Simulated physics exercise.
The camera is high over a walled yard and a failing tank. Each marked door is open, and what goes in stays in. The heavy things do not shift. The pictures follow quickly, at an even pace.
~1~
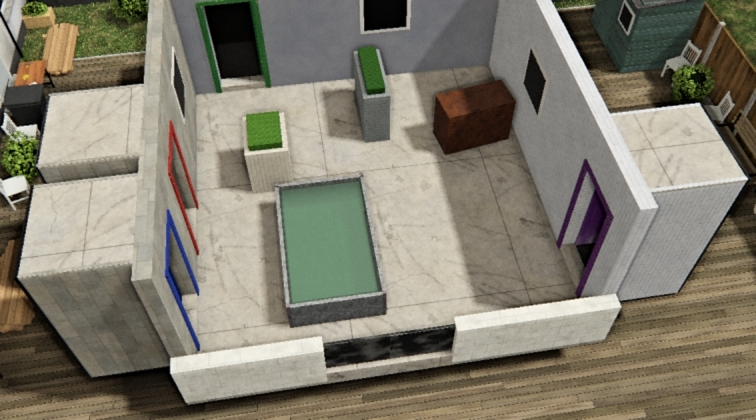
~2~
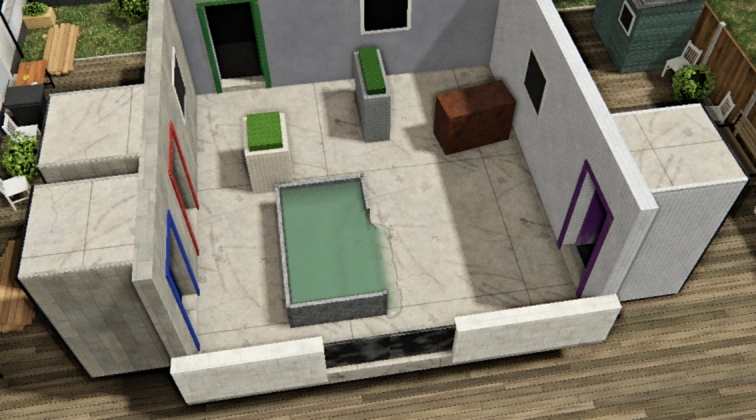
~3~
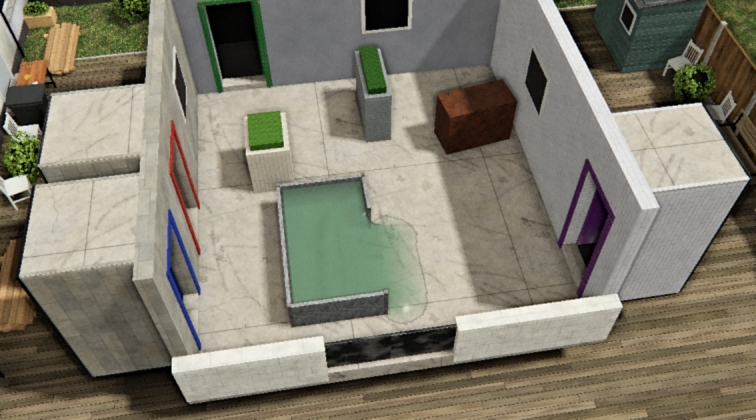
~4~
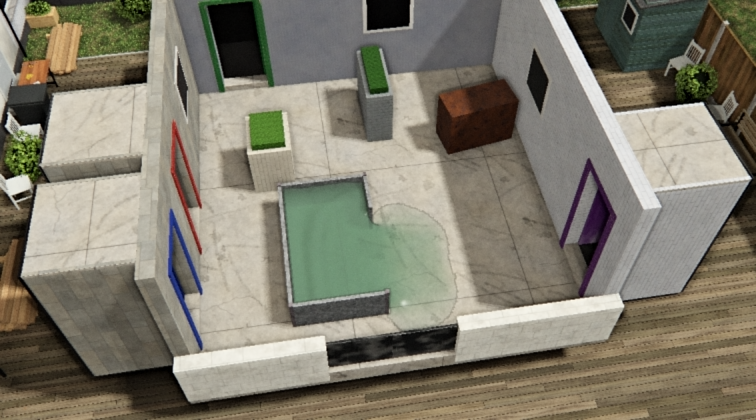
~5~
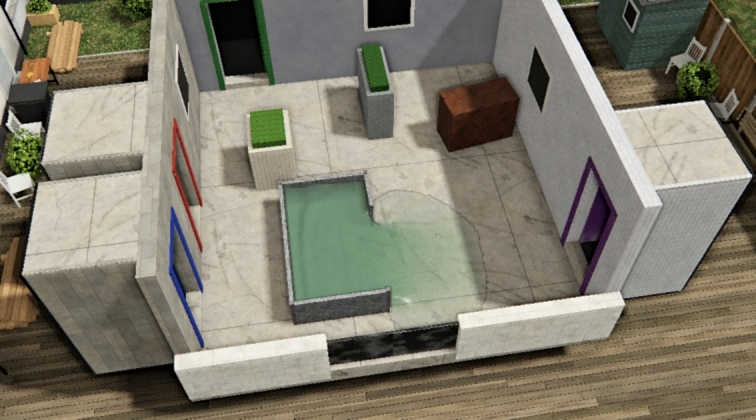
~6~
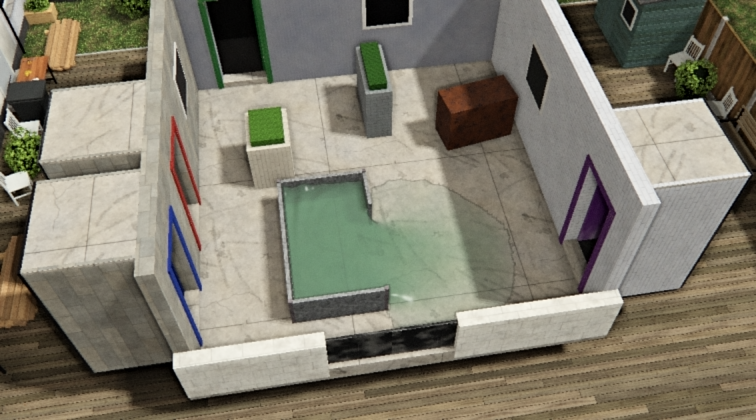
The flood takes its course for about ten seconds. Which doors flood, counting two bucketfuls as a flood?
In the end: The green door stays under that; the purple door takes more than that; the red door stays under that; the blue door stays under that.
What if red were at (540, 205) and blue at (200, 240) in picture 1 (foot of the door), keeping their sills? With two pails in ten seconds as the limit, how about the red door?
My reading: The red door floods.
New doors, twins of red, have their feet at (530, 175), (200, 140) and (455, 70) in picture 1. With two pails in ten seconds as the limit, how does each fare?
As listed: Takes more, keeps below it, stays under.
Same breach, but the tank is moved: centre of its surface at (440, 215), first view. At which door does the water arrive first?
That is the door marked purple.
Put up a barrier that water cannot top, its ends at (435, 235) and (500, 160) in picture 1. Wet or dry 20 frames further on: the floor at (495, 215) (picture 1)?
There: Flooded.
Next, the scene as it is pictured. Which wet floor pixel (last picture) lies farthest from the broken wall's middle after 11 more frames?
At about (509, 121).
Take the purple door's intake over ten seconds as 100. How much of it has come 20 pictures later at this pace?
I make it 80 per cent.
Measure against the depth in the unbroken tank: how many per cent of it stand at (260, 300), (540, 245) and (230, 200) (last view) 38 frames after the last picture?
Roughly 0, 20 and 0 per cent, in turn.
A moment on, water covers 30 % of the floor; the green door not reached, the purple door under two buckets in, the red door not reached, the blue door not reached.
Next, water covers 30 % of the floor; the green door not reached, the purple door over two buckets in, the red door not reached, the blue door not reached.
Then, water covers 35 % of the floor; the green door not reached, the purple door far over two buckets in, the red door not reached, the blue door not reached.
Later, water covers 55 % of the floor; the green door not reached, the purple door far over two buckets in, the red door not reached, the blue door not reached.
In the end, water covers 85 % of the floor; the green door wet at the sill, nothing in, the purple door far over two buckets in, the red door wet at the sill, nothing in, the blue door wet at the sill, nothing in.
